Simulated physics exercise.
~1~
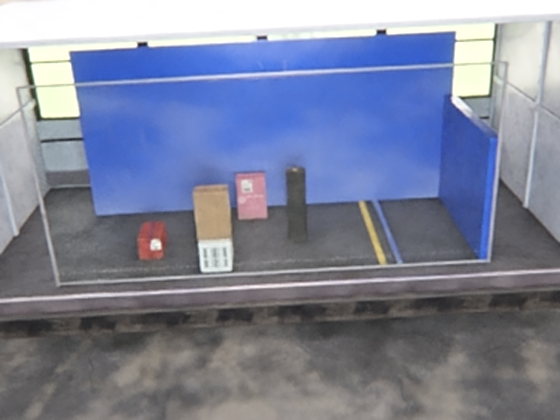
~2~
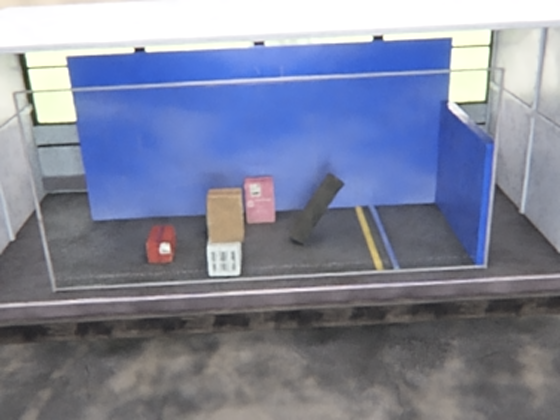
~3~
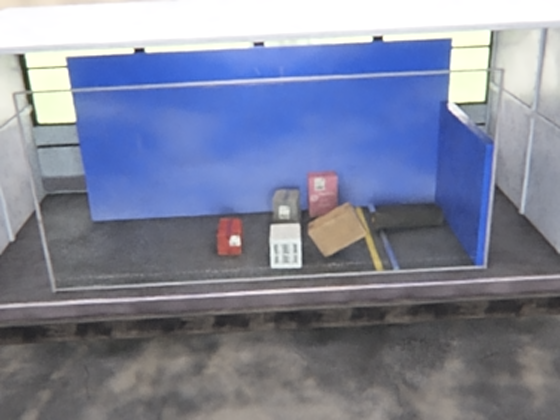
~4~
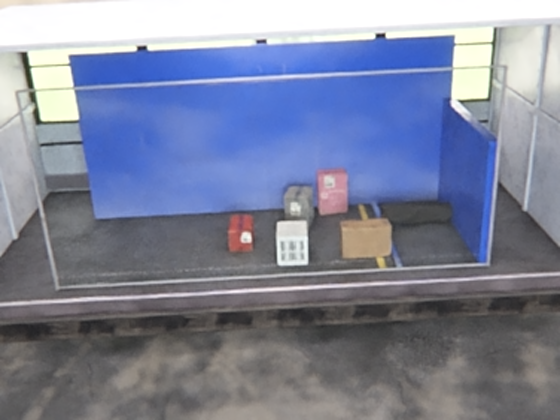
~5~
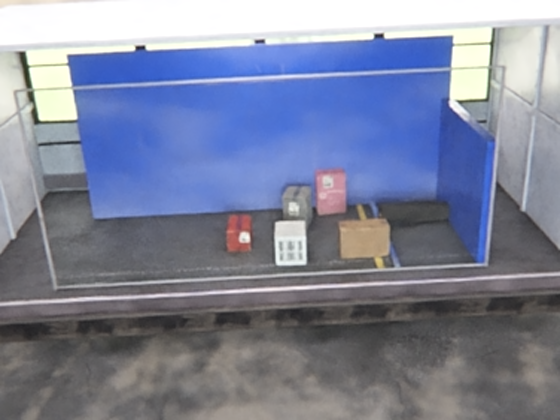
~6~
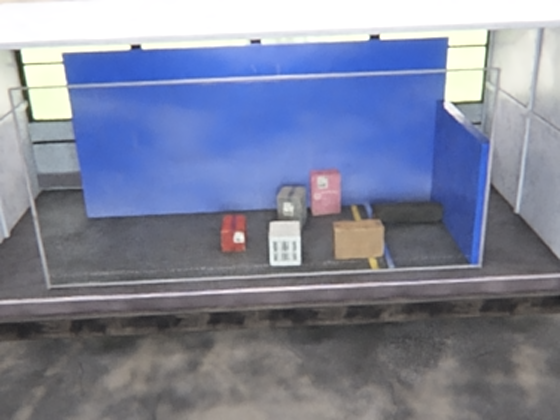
The video shows packs, a red carton, a white crate and a black roll sliding right in a blue-walled bay; the roll topples across the yellow line, the brown pack tips over and stops with its middle just short, and the others rest upright before it.
